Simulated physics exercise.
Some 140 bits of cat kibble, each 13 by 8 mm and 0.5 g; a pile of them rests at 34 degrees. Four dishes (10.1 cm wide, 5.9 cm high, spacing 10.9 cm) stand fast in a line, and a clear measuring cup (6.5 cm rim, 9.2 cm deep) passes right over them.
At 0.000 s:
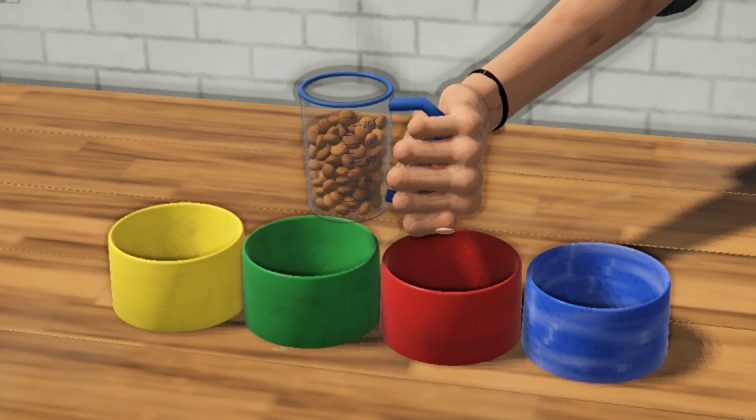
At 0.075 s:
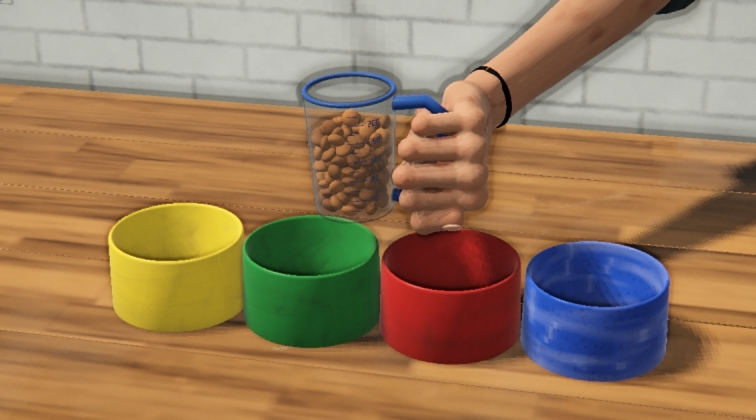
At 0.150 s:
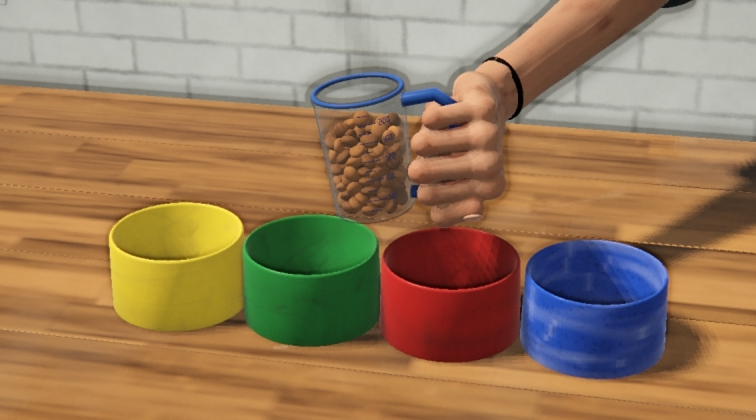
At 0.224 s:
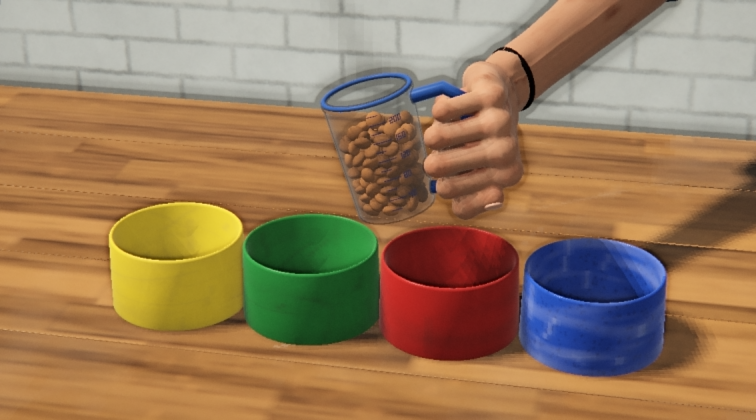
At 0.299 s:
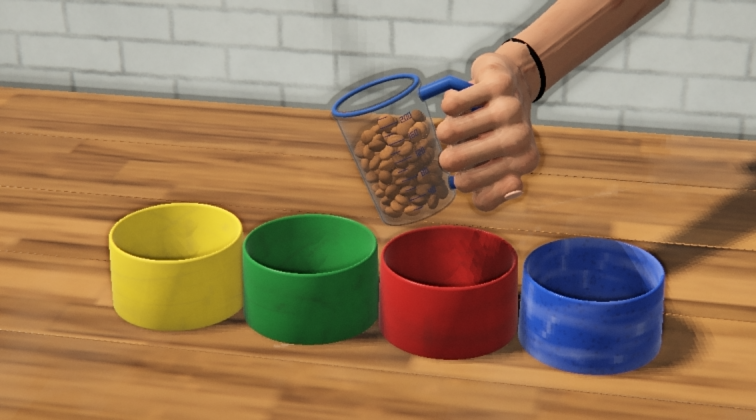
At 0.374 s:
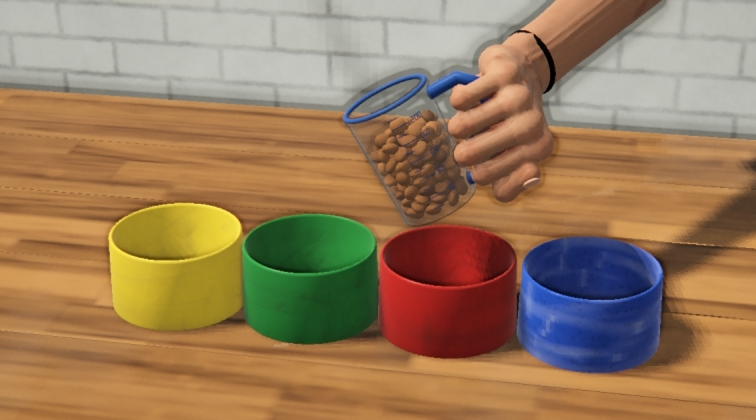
On a wooden table by a white brick wall, a hand held a clear cup of brown kibble above four colored bowls, then moved it a little right while tilting it toward the left.
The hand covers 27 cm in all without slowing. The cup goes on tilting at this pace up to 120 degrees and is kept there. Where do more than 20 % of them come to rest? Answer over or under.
Red under, blue over, green under, yellow under, counter under.
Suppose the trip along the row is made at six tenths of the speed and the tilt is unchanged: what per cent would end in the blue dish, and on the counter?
Blue 0; counter 0.
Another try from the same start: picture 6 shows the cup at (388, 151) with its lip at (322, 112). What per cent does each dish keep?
Red 80, blue 10, green 0, yellow 0.
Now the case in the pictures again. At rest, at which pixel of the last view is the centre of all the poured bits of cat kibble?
Around (600, 315).
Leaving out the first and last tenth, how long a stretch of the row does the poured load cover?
About 6 cm.
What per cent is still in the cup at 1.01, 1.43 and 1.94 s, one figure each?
In turn: 100, 80, 5.
Then, at 1.01 s, tilt 83 degrees; cup holds 100 %.
After 1.43 s, tilt 118 degrees; cup holds 80 %, blue 15 %.
After 1.94 s, tilt 120 degrees; cup holds 5 %, blue 90 %.
By 2.5 s all is still; red 0 %, blue 95 %, green 0 %, yellow 0 %, counter 0 %.
